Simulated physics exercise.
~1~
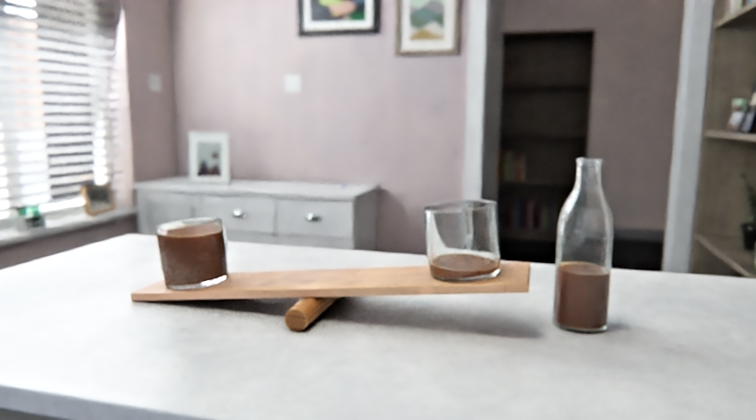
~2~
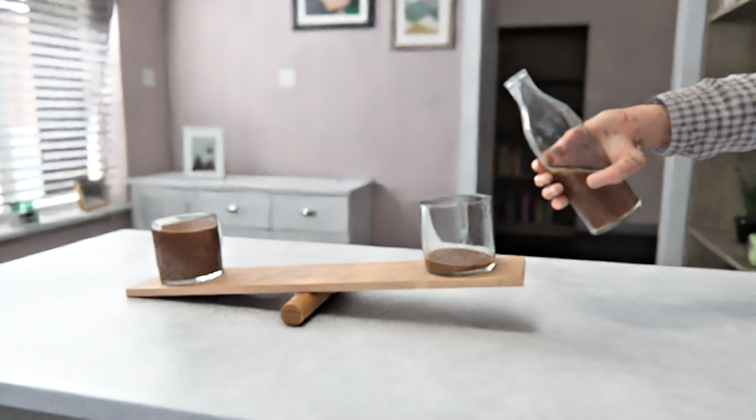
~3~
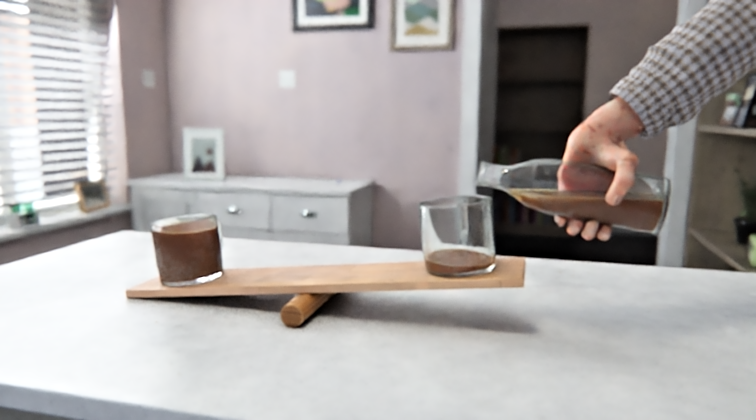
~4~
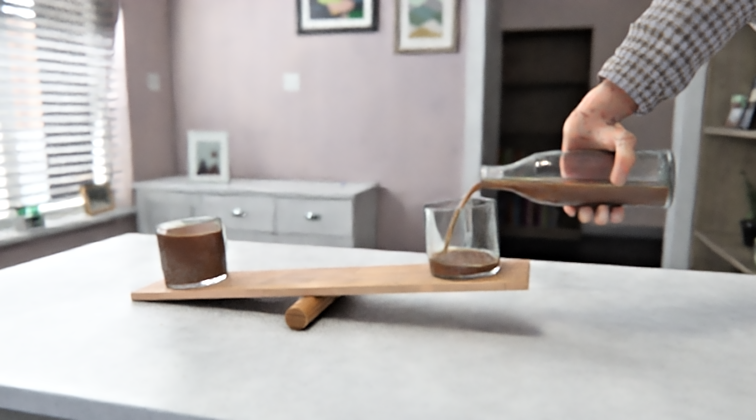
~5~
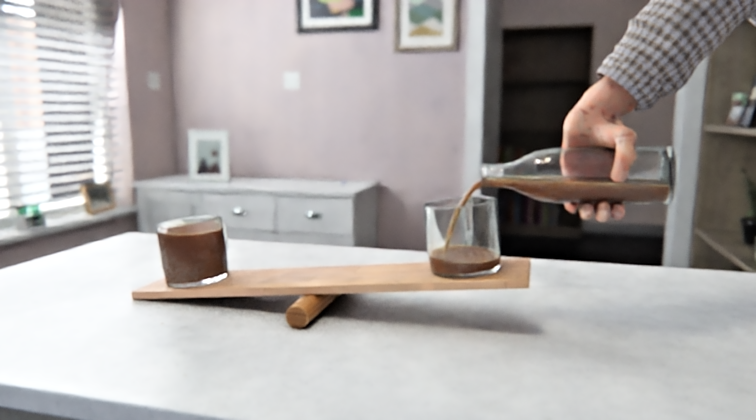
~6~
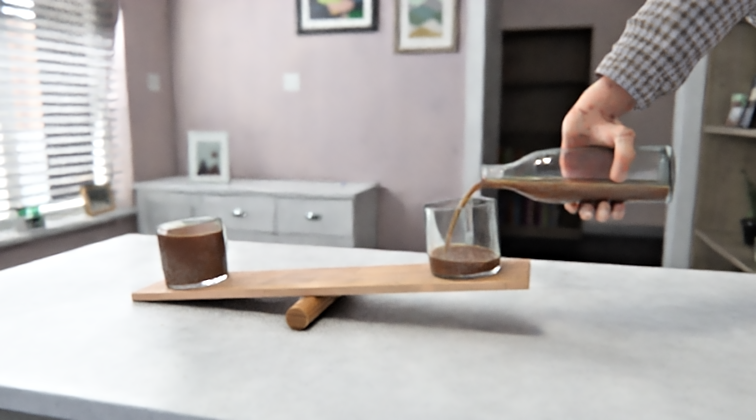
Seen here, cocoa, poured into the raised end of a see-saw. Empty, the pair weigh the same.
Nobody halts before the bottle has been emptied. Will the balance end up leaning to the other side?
No.
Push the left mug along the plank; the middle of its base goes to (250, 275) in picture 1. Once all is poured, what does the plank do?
Tilts over.
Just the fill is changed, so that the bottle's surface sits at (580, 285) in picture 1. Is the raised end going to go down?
Once the pour is done, it rests unchanged.
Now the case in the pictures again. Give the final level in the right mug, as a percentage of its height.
By my reckoning it's around 55 percent.
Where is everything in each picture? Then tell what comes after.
In the first picture, all is still; bottle (584, 241) about a third full; right mug (463, 237) nearly empty, raised; left mug (193, 250) nearly full, on the low side.
In the second picture, the hand lifts the bottle; rolling pin (294, 312); right mug nearly empty, surface at (459, 257).
In the third picture, the bottle is brought over; bottle (564, 189) tipped 80° with all of its load; right mug (458, 232) nearly empty.
In the fourth picture, a stream runs into the right mug; rolling pin (299, 316); right mug nearly empty, surface at (464, 258); left mug nearly full, surface at (190, 230).
In the fifth picture, a stream runs into the right mug; bottle (570, 176) tipped 90° with nearly all of its load; right mug (463, 233) nearly empty.
In the sixth picture, a stream runs into the right mug; rolling pin (300, 316); right mug about a quarter full, surface at (464, 254); left mug nearly full, surface at (190, 230).
Soon after, the right mug is about a third full; the plank leans as before.
Later, the right mug is about half full; the plank leans as before.
In the end, the right mug is about half full; the plank leans as before.
